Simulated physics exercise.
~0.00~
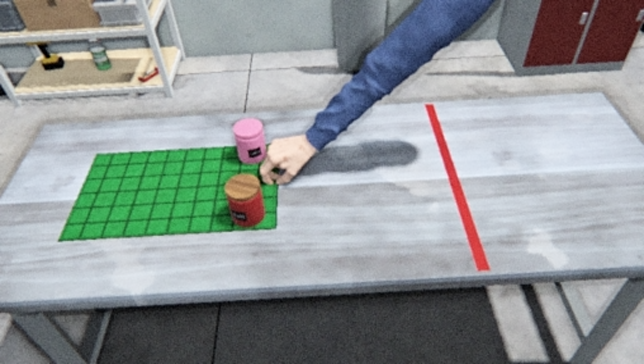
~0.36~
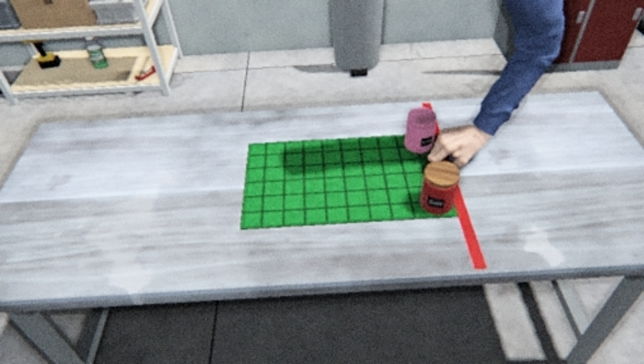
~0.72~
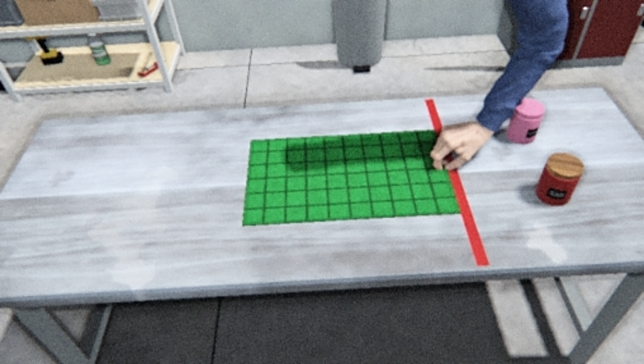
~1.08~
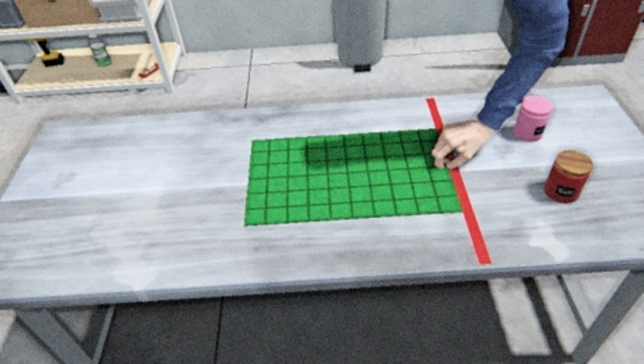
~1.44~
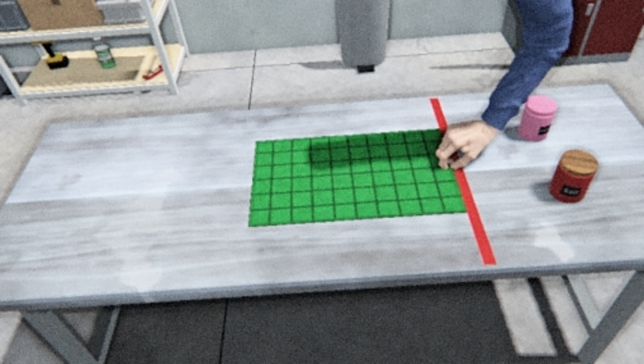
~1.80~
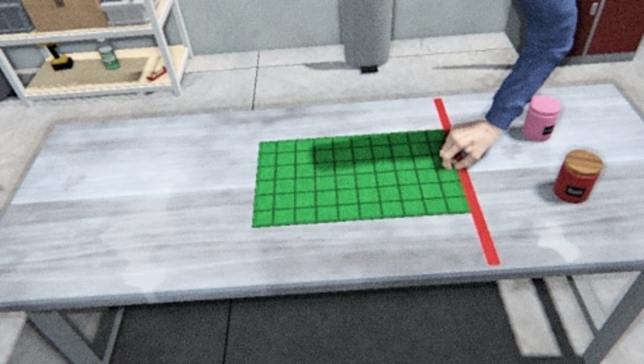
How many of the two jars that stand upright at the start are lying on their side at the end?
None of them are lying on their side, as both the red jar and the pink jar are still upright on the table at the end.
